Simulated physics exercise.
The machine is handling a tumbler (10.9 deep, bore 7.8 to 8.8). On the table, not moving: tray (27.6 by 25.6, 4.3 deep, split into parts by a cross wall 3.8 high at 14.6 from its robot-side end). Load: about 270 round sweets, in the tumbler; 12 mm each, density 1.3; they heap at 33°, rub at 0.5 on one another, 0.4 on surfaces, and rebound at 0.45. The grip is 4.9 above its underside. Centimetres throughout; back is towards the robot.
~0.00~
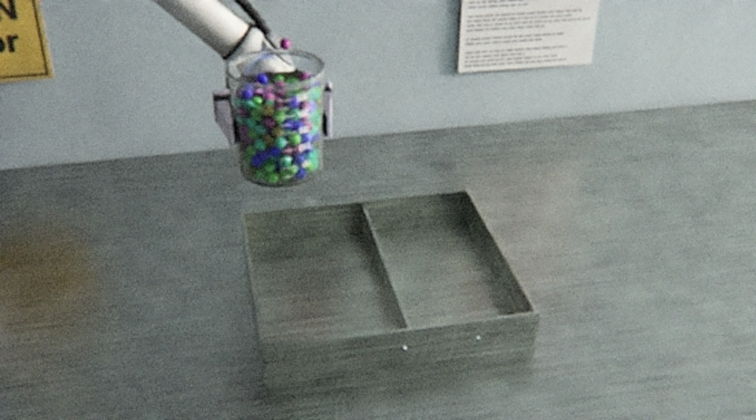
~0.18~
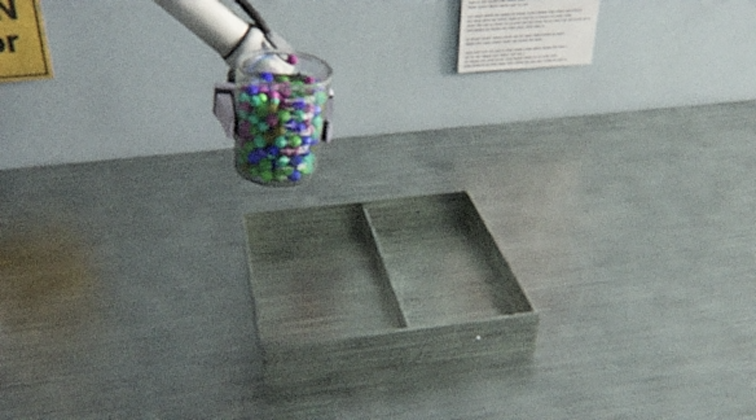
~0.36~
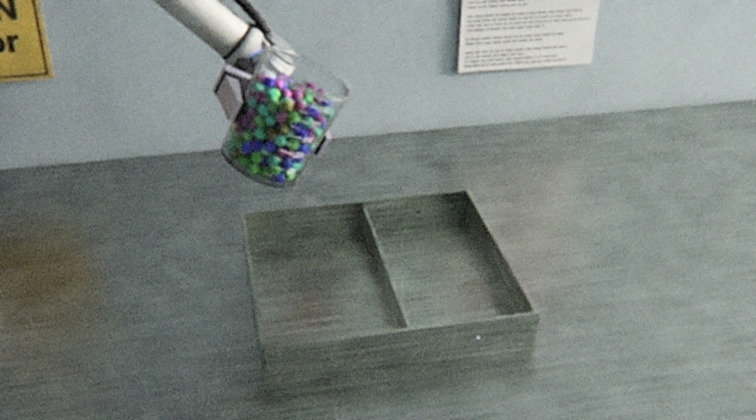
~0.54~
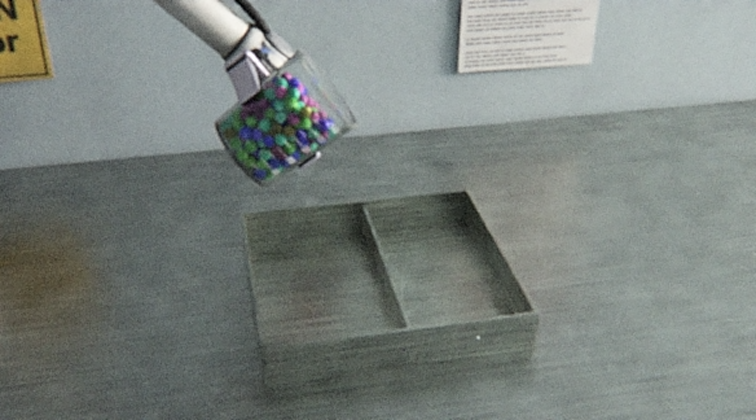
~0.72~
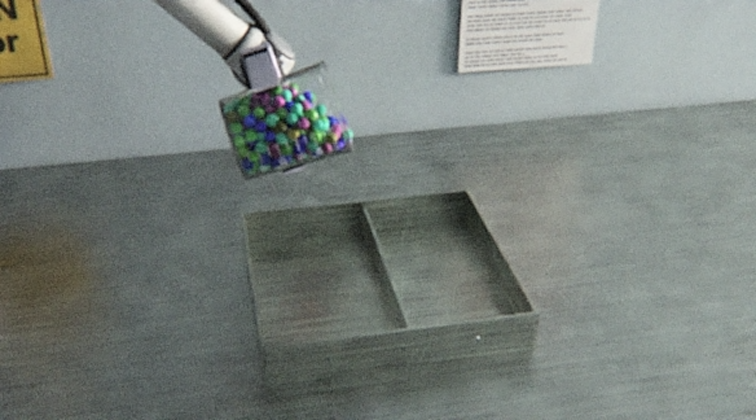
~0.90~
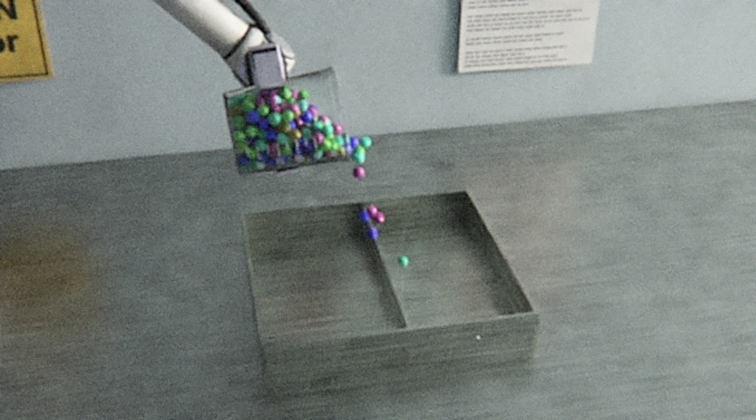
A robot arm tipped a clear tumbler full of colourful round sweets steadily over to the right above a divided tray, and a few sweets dropped from its mouth around the dividing wall.
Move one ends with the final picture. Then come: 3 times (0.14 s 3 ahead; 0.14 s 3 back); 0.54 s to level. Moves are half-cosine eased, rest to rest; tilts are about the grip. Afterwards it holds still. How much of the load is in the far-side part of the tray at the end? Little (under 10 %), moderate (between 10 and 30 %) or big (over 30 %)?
Share in the far-side part of the tray: Big (over 30 %).
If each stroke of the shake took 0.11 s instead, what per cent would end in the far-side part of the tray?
Then about 55 per cent.
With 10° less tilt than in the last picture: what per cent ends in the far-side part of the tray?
About 20 per cent.
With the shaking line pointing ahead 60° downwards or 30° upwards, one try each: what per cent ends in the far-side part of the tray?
About 15 and 45 per cent.
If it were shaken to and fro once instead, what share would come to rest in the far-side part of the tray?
Then about 20 per cent.
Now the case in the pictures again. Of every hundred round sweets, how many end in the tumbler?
Some 45 per cent.
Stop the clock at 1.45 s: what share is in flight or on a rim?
Some 11 per cent.
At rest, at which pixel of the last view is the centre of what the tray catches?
Near (422, 280).
After 1.45 s, tilted 84° forward, highest piece 22 above the table; 163 in the tumbler, 61 in the far-side part, 18 in the robot-side part, 31 in flight or on a rim.
After 2.00 s, tilted 43° forward, highest piece 25 above the table; 121 in the tumbler, 109 in the far-side part, 43 in the robot-side part.
After 2.48 s, level, highest piece 24 above the table; 121 in the tumbler, 109 in the far-side part, 43 in the robot-side part.
After 3.53 s, level, highest piece 24 above the table; 121 in the tumbler, 109 in the far-side part, 43 in the robot-side part.
At rest, 121 in the tumbler, 109 in the far-side part, 43 in the robot-side part. That is 40 % in the far-side part of the tray.
